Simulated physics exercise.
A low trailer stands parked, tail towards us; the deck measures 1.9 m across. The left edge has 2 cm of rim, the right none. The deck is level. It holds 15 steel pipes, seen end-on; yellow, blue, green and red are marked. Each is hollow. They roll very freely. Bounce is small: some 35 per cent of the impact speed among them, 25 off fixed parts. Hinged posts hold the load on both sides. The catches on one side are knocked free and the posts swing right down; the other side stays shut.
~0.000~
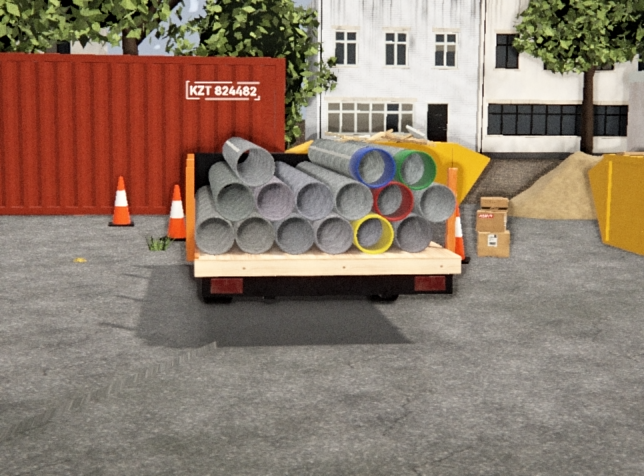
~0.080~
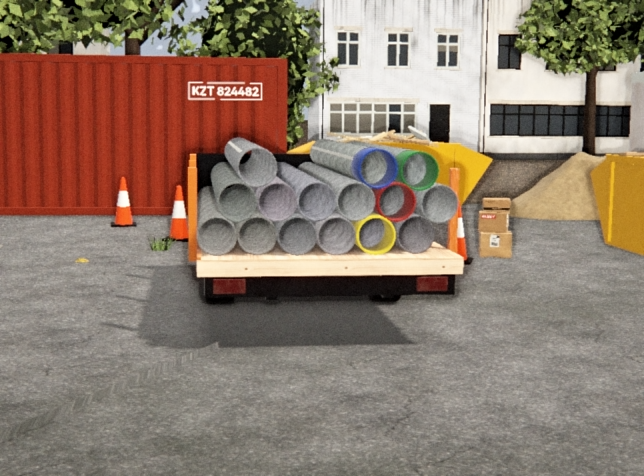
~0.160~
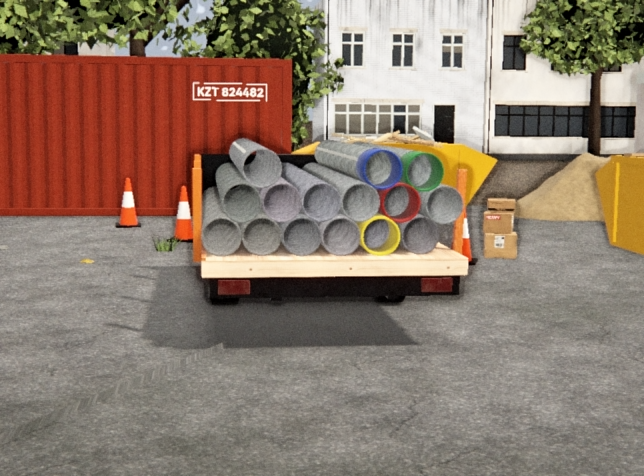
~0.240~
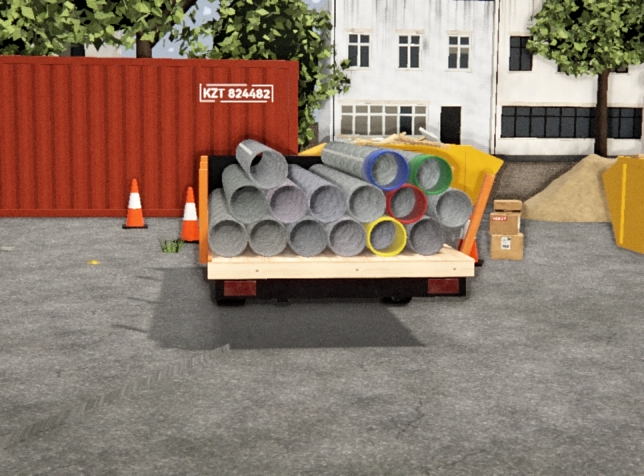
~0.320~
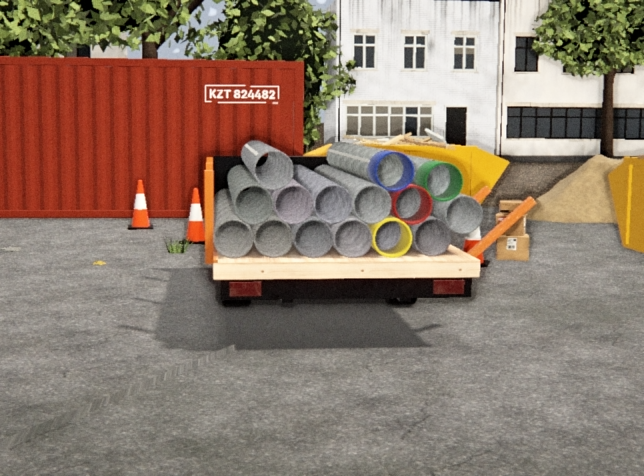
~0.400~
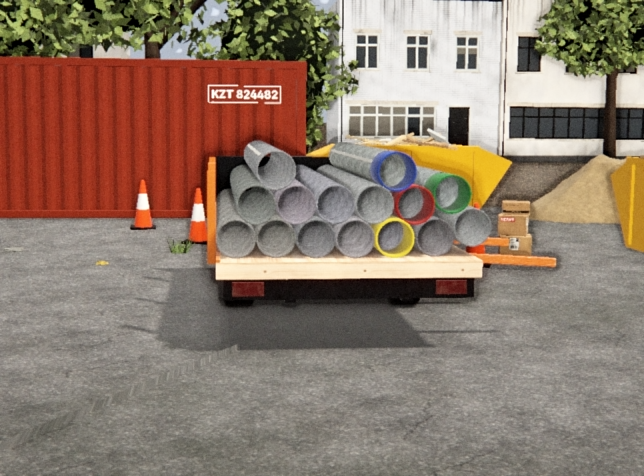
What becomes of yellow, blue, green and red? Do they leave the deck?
Yellow ends on the ground, blue goes over the edge, green goes over the edge, red goes over the edge.
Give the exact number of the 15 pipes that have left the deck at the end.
In all, 7.
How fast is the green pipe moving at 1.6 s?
Roughly 2.5 m/s.
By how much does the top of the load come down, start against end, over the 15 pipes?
About 25 cm.
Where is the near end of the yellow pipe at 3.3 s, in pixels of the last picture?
Near (421, 238).
After 1.6 s, yellow is on the deck, 60 cm from the right edge; blue is up on others, 45 cm from the right edge; green is down on the right; red is on the deck, 35 cm from the right edge; 3 gone from the deck.
After 3.3 s, yellow is on the deck, 40 cm from the right edge, rolling right; blue is up on others, 30 cm from the right edge, rolling right; green is on the ground to the right; red is on the deck, 15 cm from the right edge, rolling right; 3 gone from the deck.
After 5.2 s, yellow is dropping off the right side; blue is on the ground to the right; green is down on the right; red is down on the right; 6 gone from the deck.
At rest (7.8 s), yellow is on the ground to the right; blue is on the ground to the right; green is on the ground to the right; red is down on the right; 7 gone from the deck.
